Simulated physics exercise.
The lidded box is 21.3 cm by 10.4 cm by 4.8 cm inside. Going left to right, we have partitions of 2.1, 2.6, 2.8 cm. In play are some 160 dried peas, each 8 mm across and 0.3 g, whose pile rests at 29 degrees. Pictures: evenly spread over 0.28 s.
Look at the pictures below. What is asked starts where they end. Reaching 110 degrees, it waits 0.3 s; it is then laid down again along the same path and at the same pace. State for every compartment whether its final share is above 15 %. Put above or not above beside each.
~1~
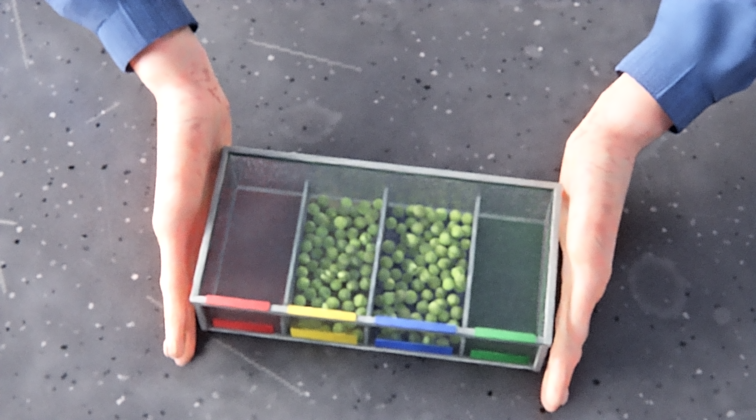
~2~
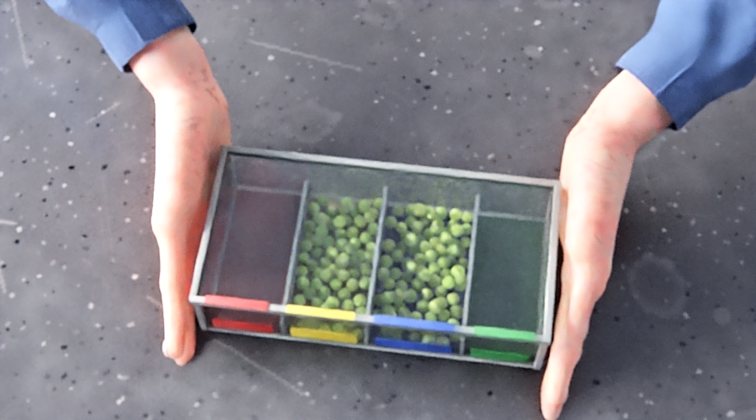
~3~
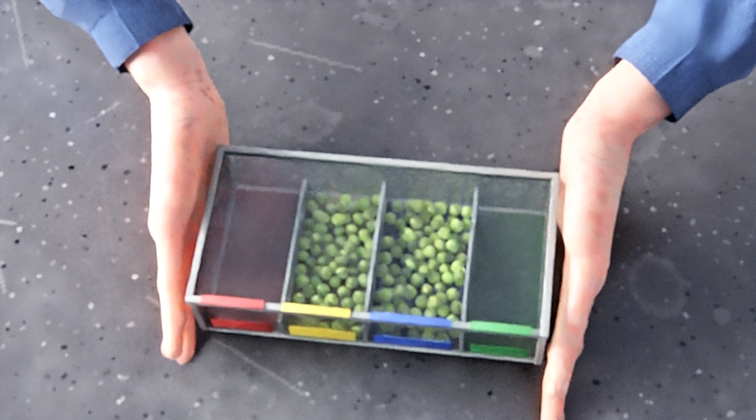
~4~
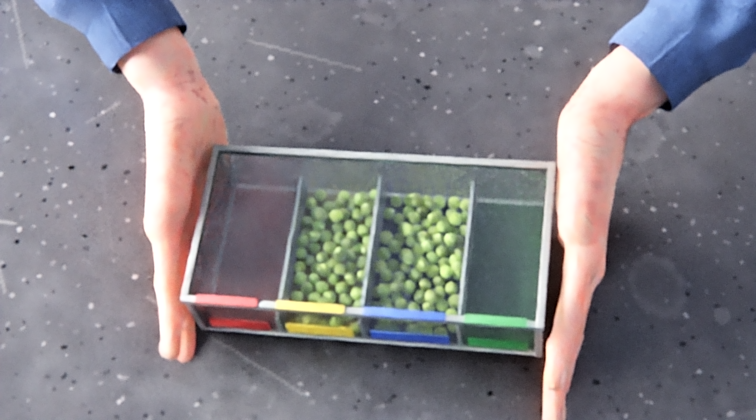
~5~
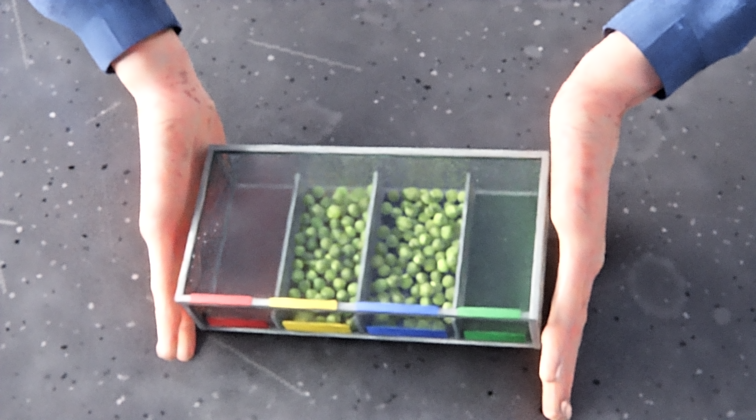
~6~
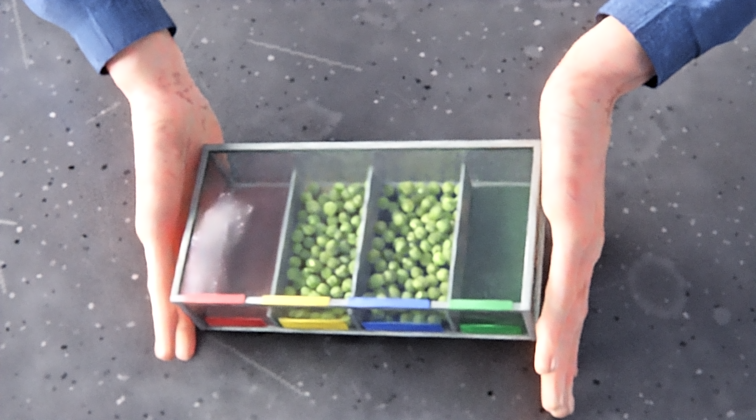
Red: Above; blue: Not above; green: Not above; yellow: Not above.
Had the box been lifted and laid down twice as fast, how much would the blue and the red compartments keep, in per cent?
The blue compartment gets 0 % while the red one gets 100 %.
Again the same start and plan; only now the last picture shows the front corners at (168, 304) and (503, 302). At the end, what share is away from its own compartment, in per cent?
Roughly 100 per cent.
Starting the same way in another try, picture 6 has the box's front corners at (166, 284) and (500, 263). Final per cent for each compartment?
Red = 95 %; blue = 0 %; green = 0 %; yellow = 5 %.
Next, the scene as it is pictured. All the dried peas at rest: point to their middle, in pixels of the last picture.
Est. centre at rest: (247, 261) px.
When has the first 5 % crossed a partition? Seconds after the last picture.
That happens at about 1.40 s on the clock.
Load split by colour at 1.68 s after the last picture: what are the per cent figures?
Per cent by colour: Red 90; blue 0; green 0; yellow 10.
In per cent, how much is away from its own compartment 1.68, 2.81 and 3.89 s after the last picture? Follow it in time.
Around 100, then 100, then 100.
Then, 1.68 s after the last picture, tilt 110 degrees; red 90 %, yellow 10 %.
Then, 2.81 s after the last picture, tilt 55 degrees; red 100 %.
Then, 3.89 s after the last picture, tilt 0 degrees; red 100 %.
In the end, red 100 %, blue 0 %, green 0 %, yellow 0 %.
